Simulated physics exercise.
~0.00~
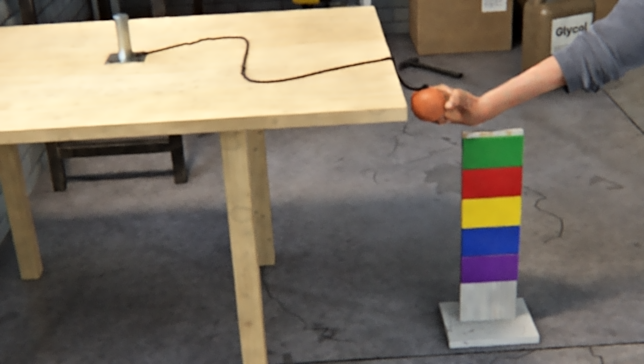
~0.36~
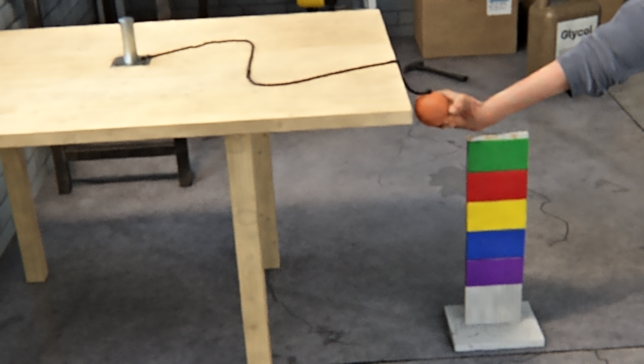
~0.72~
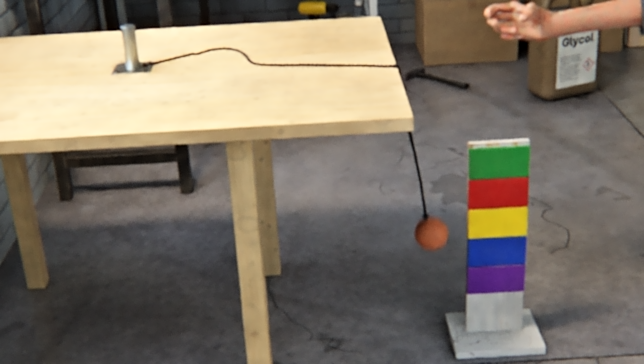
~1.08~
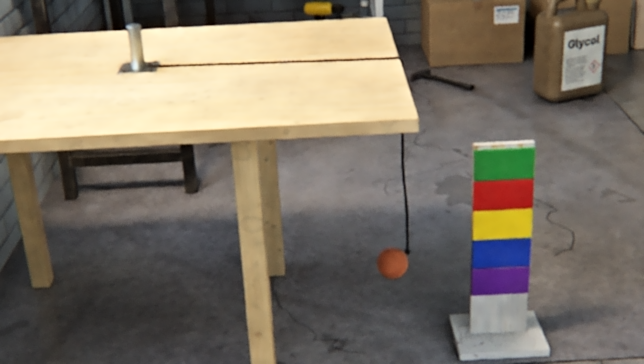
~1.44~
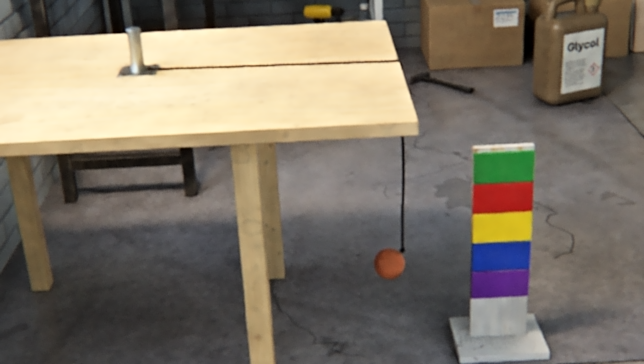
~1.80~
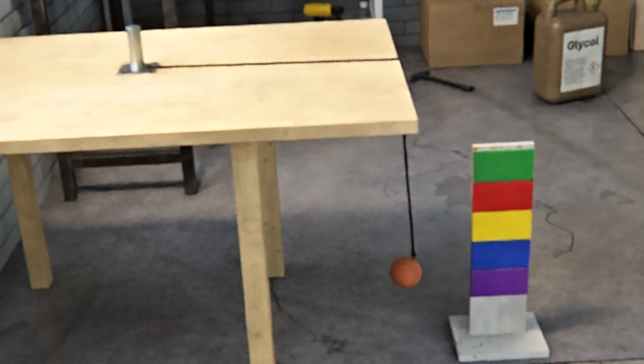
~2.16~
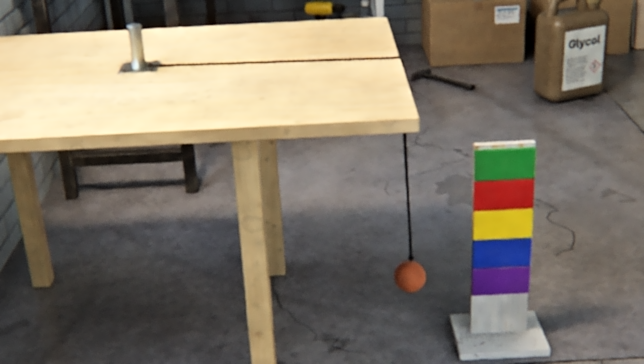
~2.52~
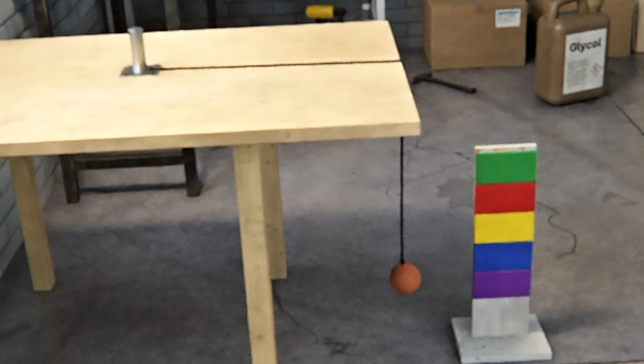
In a workshop, a hand held an orange ball off the end of a wooden bench, then let go, and it dropped on its dark cord until the slack pulled straight, swinging slightly before hanging level with the purple band on the striped post.
